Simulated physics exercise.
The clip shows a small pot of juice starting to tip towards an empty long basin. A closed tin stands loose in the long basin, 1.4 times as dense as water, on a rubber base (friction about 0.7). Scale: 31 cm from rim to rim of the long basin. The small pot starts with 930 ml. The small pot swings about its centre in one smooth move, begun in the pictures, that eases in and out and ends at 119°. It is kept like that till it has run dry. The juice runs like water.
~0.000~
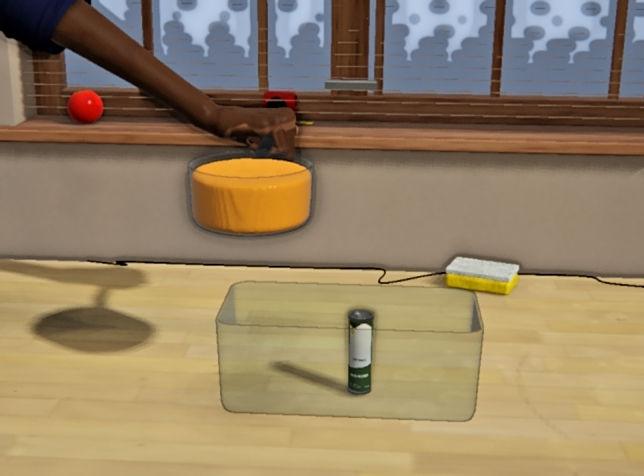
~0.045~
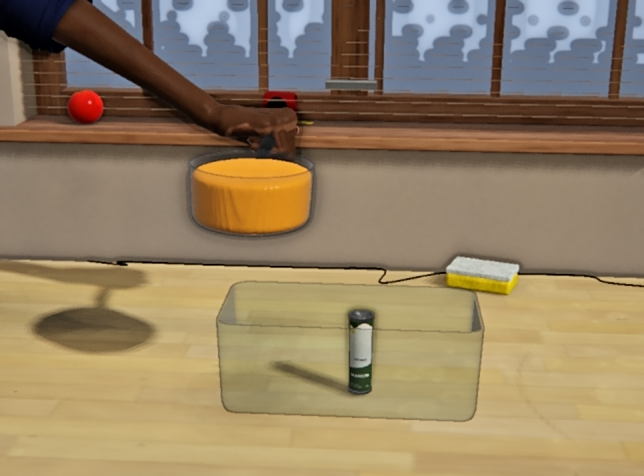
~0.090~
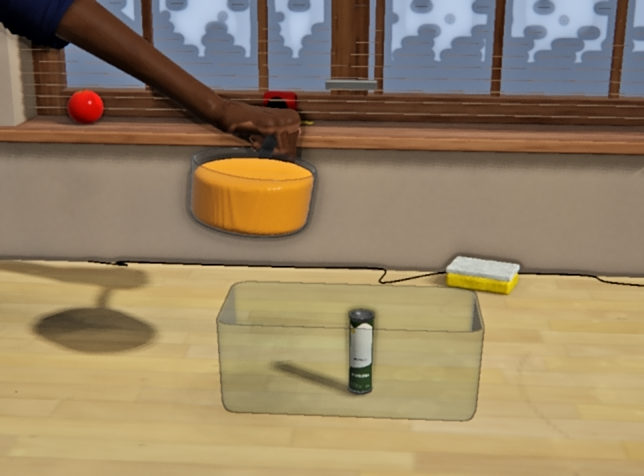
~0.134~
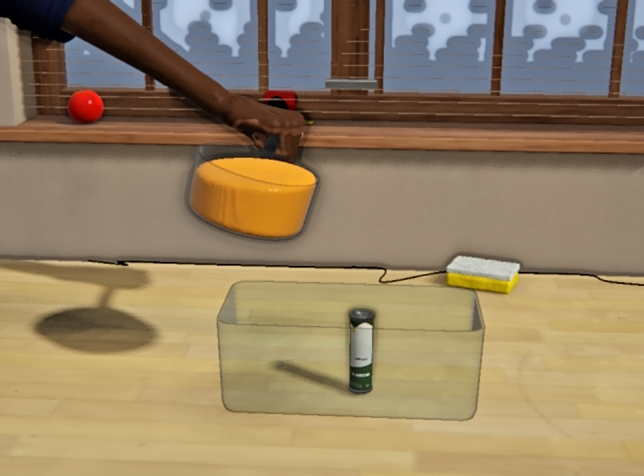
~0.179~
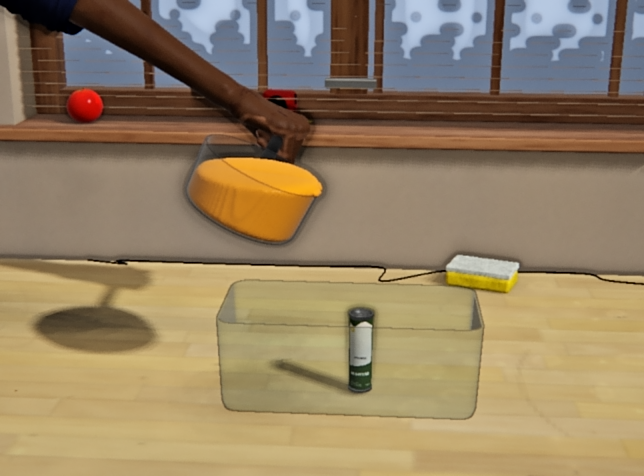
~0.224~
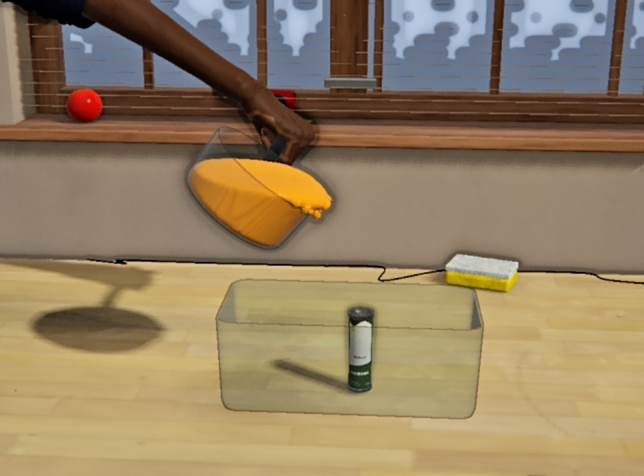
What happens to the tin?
The tin falls.
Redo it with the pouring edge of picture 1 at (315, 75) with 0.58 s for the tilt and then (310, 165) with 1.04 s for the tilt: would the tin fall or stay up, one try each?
First it remains upright; then it stays up.
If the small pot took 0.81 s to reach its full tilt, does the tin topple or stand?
Then it goes over.
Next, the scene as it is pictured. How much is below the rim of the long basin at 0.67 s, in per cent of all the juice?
Near 96 in a hundred.
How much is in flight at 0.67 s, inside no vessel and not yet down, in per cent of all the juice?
About 3 per cent.
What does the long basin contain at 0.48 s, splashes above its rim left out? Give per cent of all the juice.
Near 50 in a hundred.
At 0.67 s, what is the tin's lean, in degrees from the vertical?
Near 15° from upright.
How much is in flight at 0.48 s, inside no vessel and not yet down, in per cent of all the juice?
About 38 per cent.
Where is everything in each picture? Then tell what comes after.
Tilt 0°; pouring edge (312, 166); surface from (193, 170) to (311, 173); the long basin's rim runs from (225, 303) to (479, 311); the tin's top is at (361, 318), in the first picture.
Tilt 2°; pouring edge (313, 168); surface from (193, 169) to (312, 174), in the second picture.
Tilt 7°; pouring edge (316, 174); surface from (196, 168) to (314, 175), in the third picture.
Tilt 15°; pouring edge (318, 182); surface from (197, 167) to (317, 178), in the fourth picture.
Tilt 26°; pouring edge (318, 193); surface from (195, 167) to (320, 185); 2 per cent is over the edge, in the fifth picture.
Tilt 39°; pouring edge (315, 207); surface from (194, 166) to (304, 188); 8 per cent is over the edge, in the sixth picture.
By 0.48 s the tilt is 111° and 12 per cent is still to pour; the tin stands where it began.
By 0.67 s the tilt is 119° and 1 per cent is still to pour; the tin leans 13°.
By 0.87 s the tilt is 119° and 0 per cent is still to pour; the tin lies on its side.
By 1.08 s the tilt is 119° and 0 per cent is still to pour; the tin lies on its side.
At rest the tin lies on its side.
